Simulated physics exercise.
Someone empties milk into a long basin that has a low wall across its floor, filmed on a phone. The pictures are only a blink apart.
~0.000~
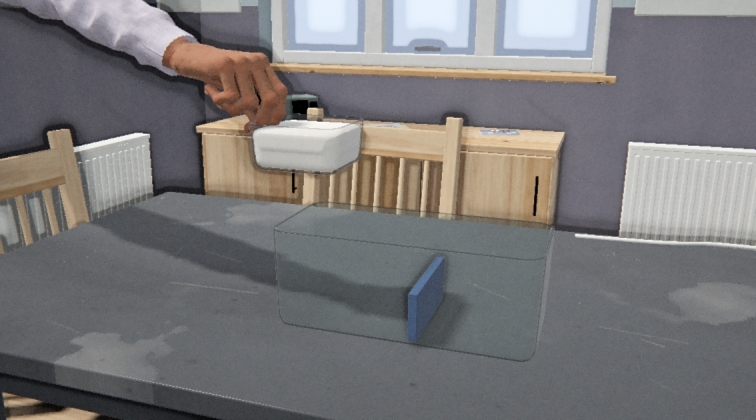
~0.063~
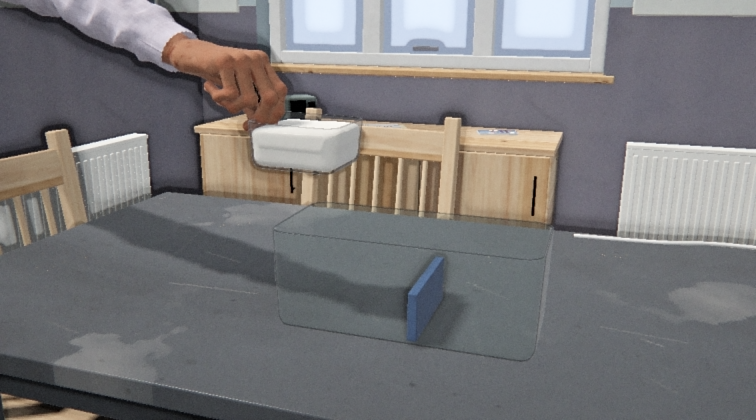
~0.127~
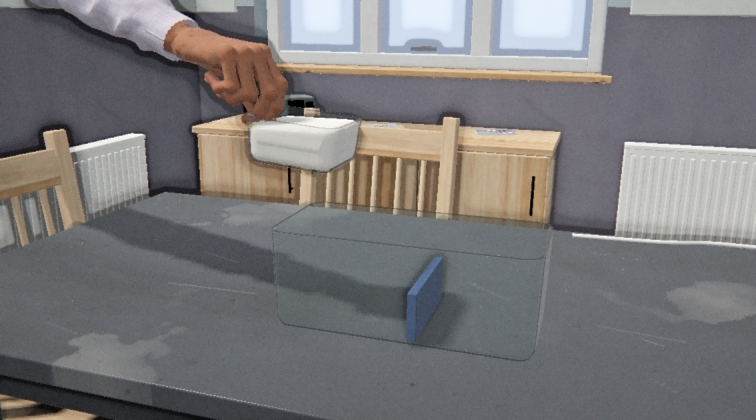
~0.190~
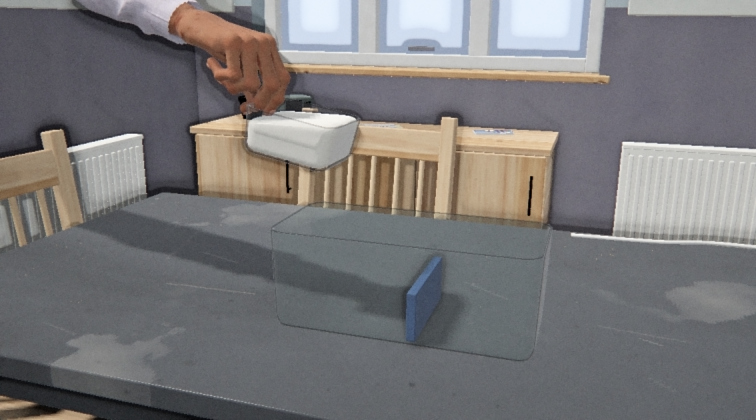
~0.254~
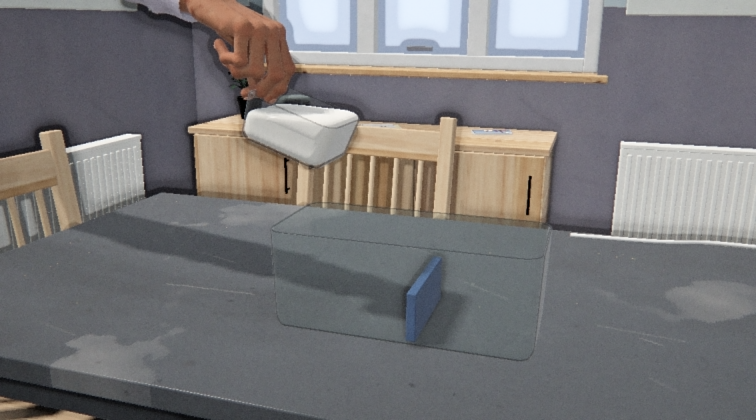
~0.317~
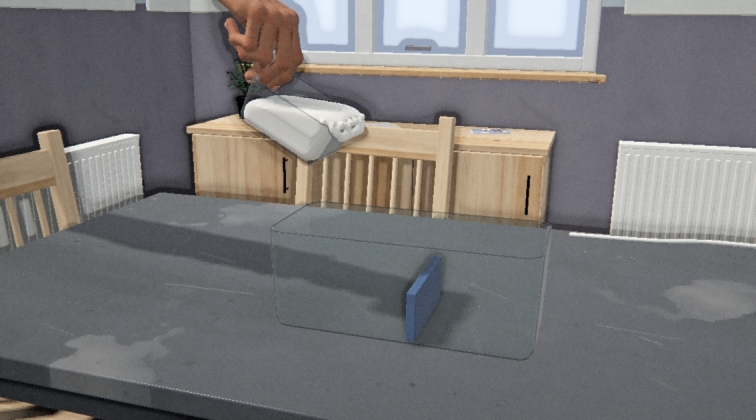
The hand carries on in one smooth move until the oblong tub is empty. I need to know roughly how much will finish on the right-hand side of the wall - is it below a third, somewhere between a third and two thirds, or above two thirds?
Expect between a third and two thirds of it there.
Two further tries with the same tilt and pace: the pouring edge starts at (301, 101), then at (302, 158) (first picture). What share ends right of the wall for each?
Near 0 % and 0 %.
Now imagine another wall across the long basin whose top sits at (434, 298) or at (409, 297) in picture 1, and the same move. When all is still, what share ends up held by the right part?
Estimated: 50 % first, 75 % second.
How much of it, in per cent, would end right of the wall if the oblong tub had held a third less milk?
Some 20 parts in a hundred.
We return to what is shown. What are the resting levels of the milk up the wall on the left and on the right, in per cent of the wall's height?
About 10 left, about 20 right.
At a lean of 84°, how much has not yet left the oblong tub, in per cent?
It works out to close to 20 percent.
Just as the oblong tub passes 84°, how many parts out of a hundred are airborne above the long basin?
Some 50 per cent, I'd say.
Then, 0.64 s in, the tilt is 84° and 20 per cent is still to pour, 24 is left of the wall and 6 right of it.
Then, 0.88 s in, the tilt is 103° and 2 per cent is still to pour, 33 is left of the wall and 56 right of it.
Then, 1.12 s in, the tilt is 103° and 0 per cent is still to pour, 43 is left of the wall and 56 right of it.
Then, 1.39 s in, the tilt is 103° and 0 per cent is still to pour, 42 is left of the wall and 56 right of it.
Finally, 42 per cent lies left of the wall, 56 right of it and 1 outside.
